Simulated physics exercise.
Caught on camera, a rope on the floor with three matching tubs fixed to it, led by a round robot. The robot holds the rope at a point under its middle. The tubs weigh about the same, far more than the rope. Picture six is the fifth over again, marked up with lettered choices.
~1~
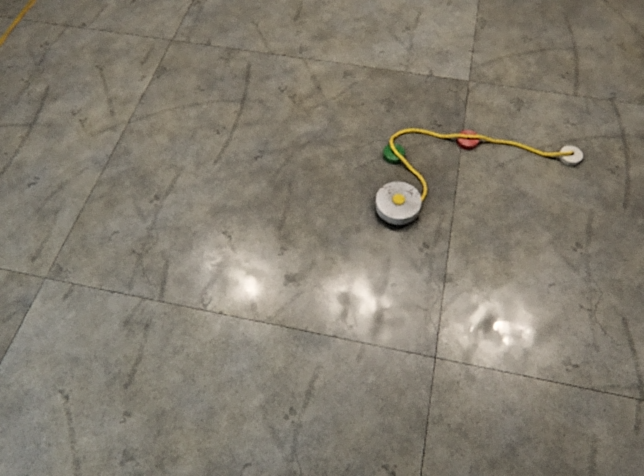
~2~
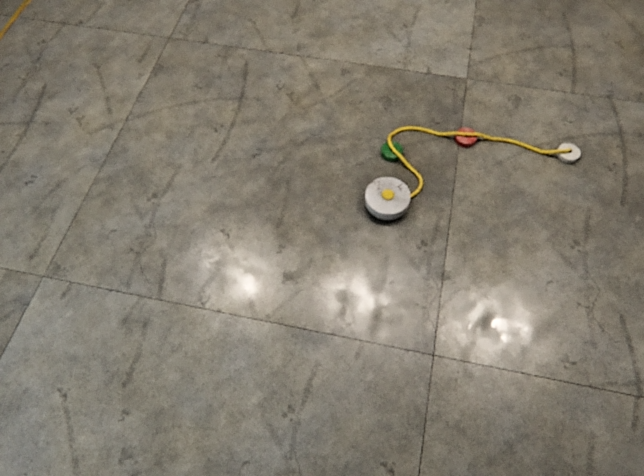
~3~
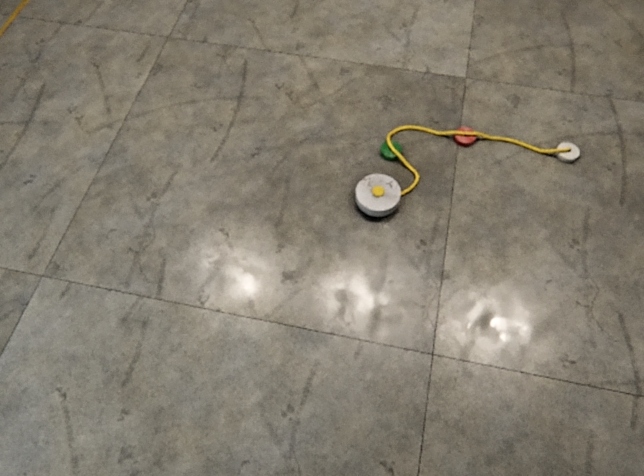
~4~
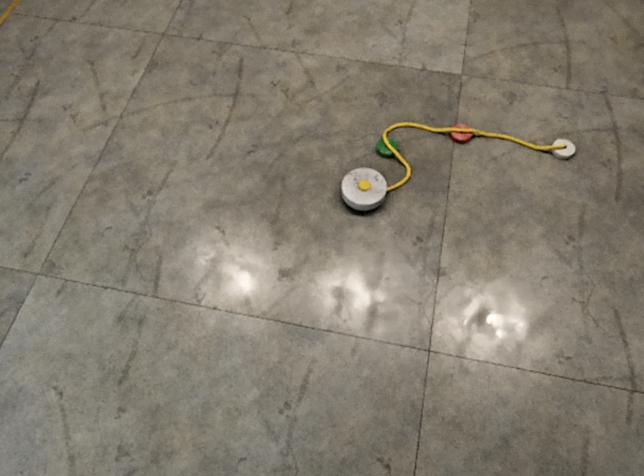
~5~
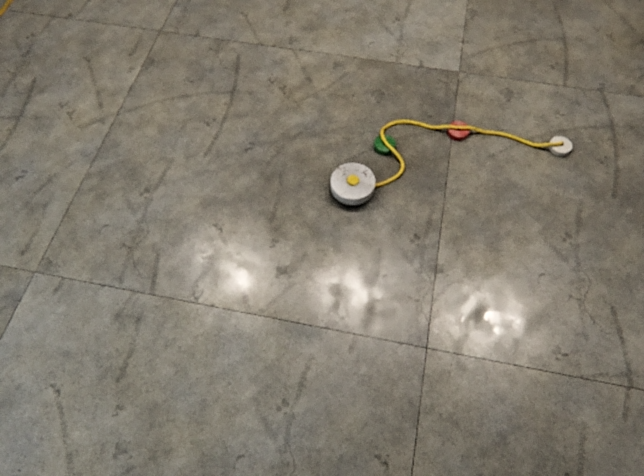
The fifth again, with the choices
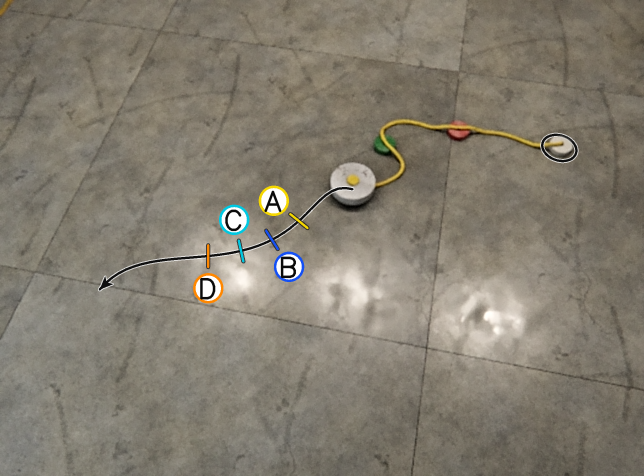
A round robot on a gray floor moves slightly left, attached to a yellow rope.
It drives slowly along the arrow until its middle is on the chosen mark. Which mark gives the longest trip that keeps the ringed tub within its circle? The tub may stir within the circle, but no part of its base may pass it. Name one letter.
Mark A.
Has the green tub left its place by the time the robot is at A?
By then, yes.
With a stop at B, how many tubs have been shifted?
By then, three.
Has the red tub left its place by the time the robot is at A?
No.
On the marked copy, A at (299, 221); B at (272, 240); C at (241, 251); D at (208, 256); the ring at (559, 148); the route from (352, 189) via (235, 252) to (100, 290).
With A. Early on, robot (330, 188); white tub (560, 146); red tub (459, 130); green tub (385, 144).
Further on, robot (312, 203); white tub (560, 146); red tub (459, 130); green tub (376, 149).
At the end, robot (298, 217); white tub (560, 146); red tub (458, 130); green tub (365, 161); the ringed tub at the far end is still in its ring.
As for the rest, B drags the last tub to (547, 144); C drags the last tub to (523, 146); D drags the last tub to (498, 152).
